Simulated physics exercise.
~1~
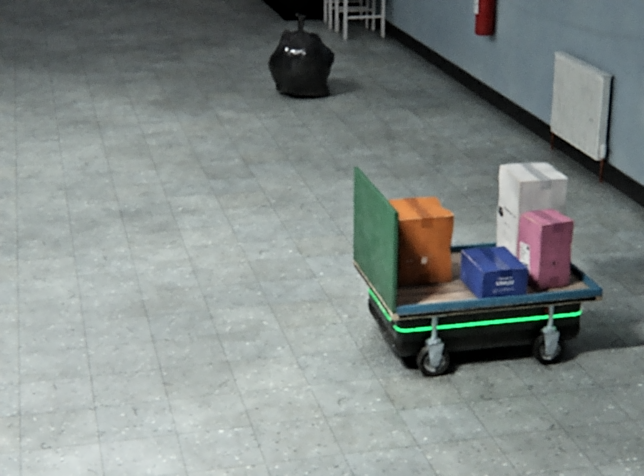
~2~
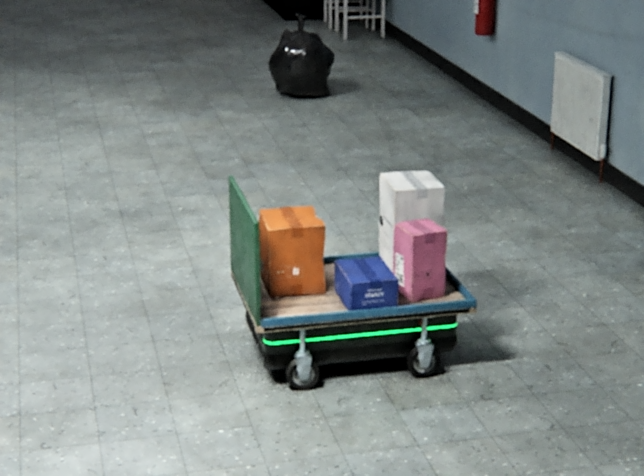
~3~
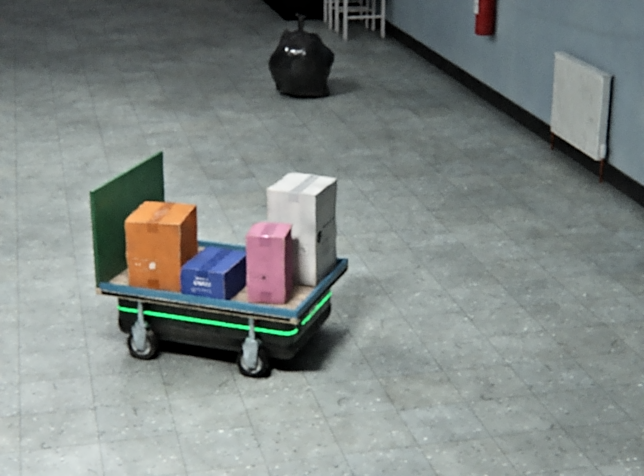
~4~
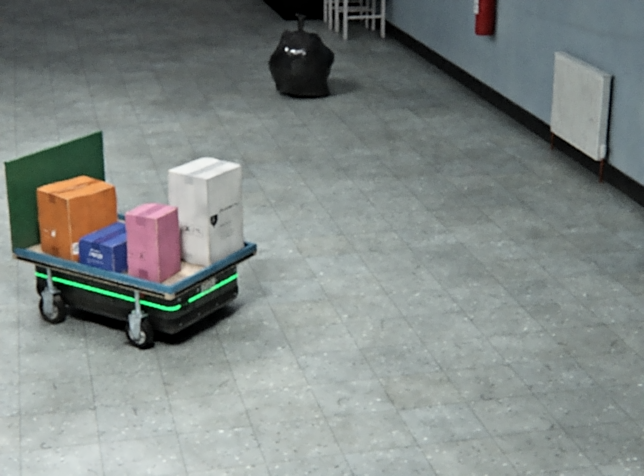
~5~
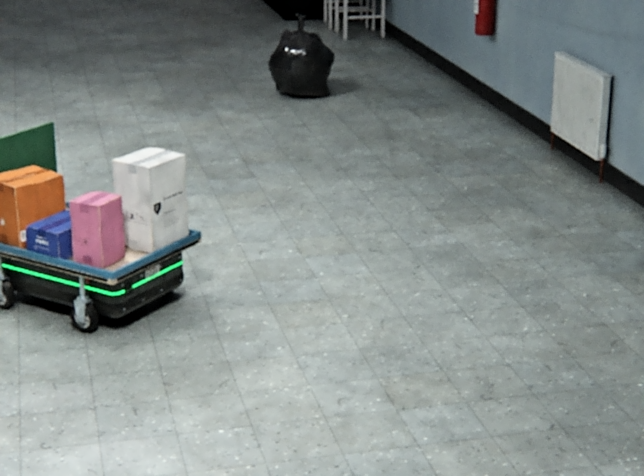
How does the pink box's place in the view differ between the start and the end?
At the start the pink box is over on the right side, near the wall with the radiator. By the end it is far over on the left side, still standing on the cart.
